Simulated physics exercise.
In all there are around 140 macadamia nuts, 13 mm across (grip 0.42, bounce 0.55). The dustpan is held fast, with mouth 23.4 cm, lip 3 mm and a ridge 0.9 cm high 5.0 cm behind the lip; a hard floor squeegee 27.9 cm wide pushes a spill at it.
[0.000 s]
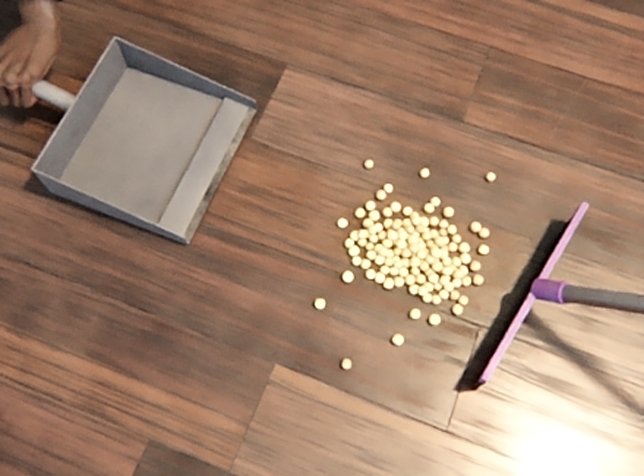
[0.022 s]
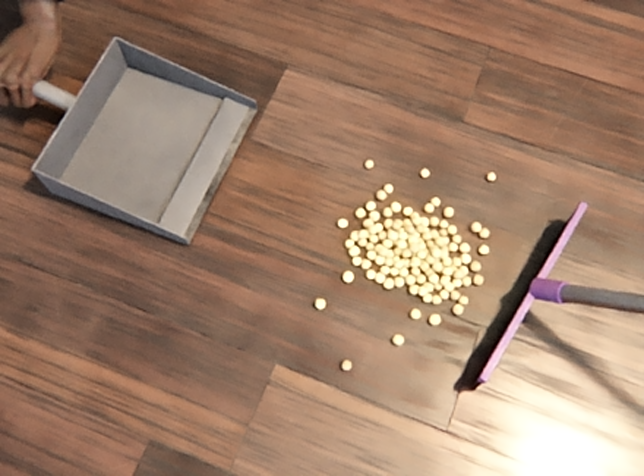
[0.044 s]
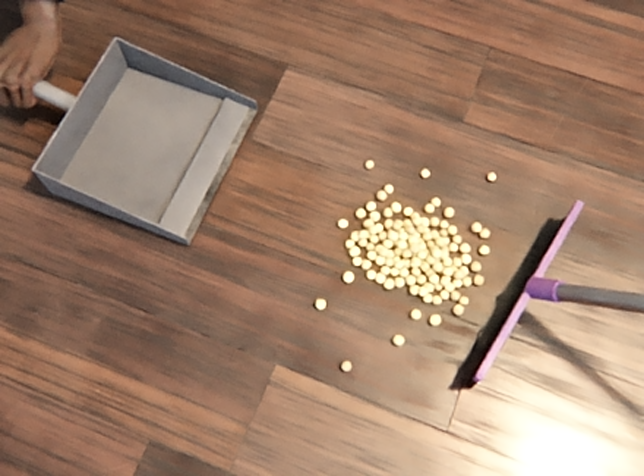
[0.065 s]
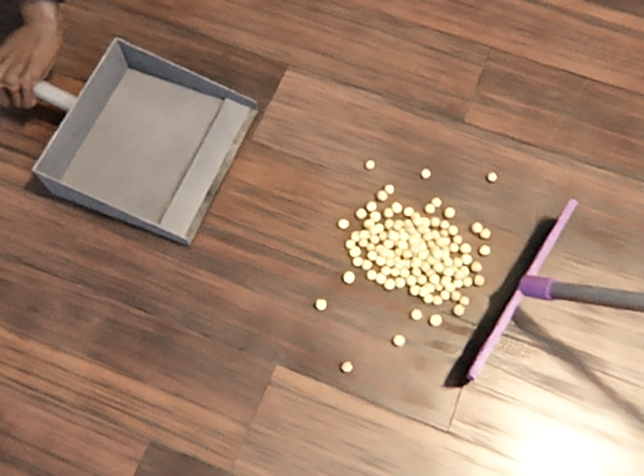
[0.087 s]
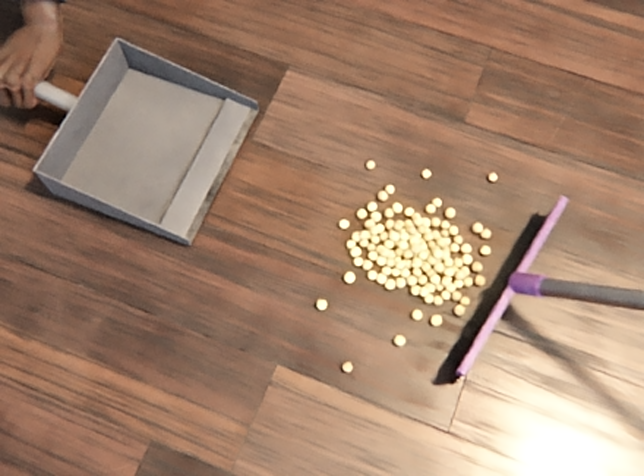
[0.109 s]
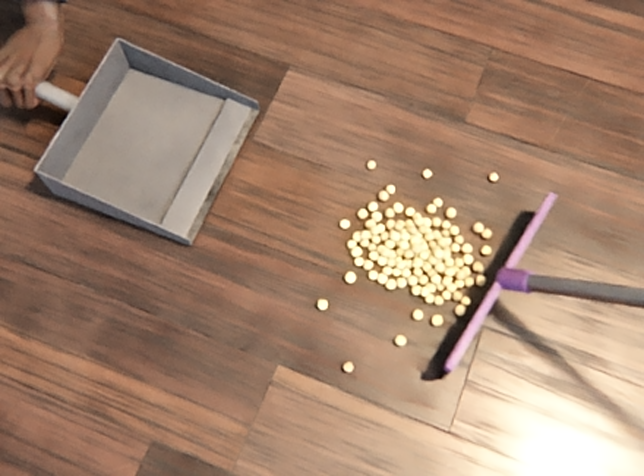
On a dark wooden floor, a purple squeegee slid a short way left to the edge of a loose pile of small round, pale nuts, while a hand held a grey dustpan still.
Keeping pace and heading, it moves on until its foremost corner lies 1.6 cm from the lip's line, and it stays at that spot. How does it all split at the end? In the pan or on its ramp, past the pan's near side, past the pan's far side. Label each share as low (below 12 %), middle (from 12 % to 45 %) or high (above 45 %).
Pan - middle; near side - low; far side - middle.
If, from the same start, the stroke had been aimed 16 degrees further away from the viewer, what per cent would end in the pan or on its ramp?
I'd put it at close to 30 percent.
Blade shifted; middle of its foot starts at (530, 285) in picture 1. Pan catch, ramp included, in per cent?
Close to 35 in a hundred.
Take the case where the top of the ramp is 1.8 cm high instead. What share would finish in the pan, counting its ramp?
Close to 20 per cent then.
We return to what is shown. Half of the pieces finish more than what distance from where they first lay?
Roughly 30 cm.
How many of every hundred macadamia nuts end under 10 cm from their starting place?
Around 0 per cent, give or take.
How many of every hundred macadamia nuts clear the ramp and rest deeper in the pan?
Roughly 5 percent.
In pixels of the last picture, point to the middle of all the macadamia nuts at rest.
Close to pixel (233, 168).
After 0.34 s, middle of the blade 22 cm from the lip; 0 % over the lip, far side 5 %, near side 5 %.
After 0.49 s, middle of the blade 10 cm from the lip; 0 % over the lip, far side 10 %, near side 5 %.
After 0.77 s, middle of the blade 4 cm from the lip; 30 % over the lip, far side 15 %, near side 10 %.
At rest (1.8 s), pan 30 %, near side 10 %, far side 15 %, in front of the lip or behind the blade 45 %.
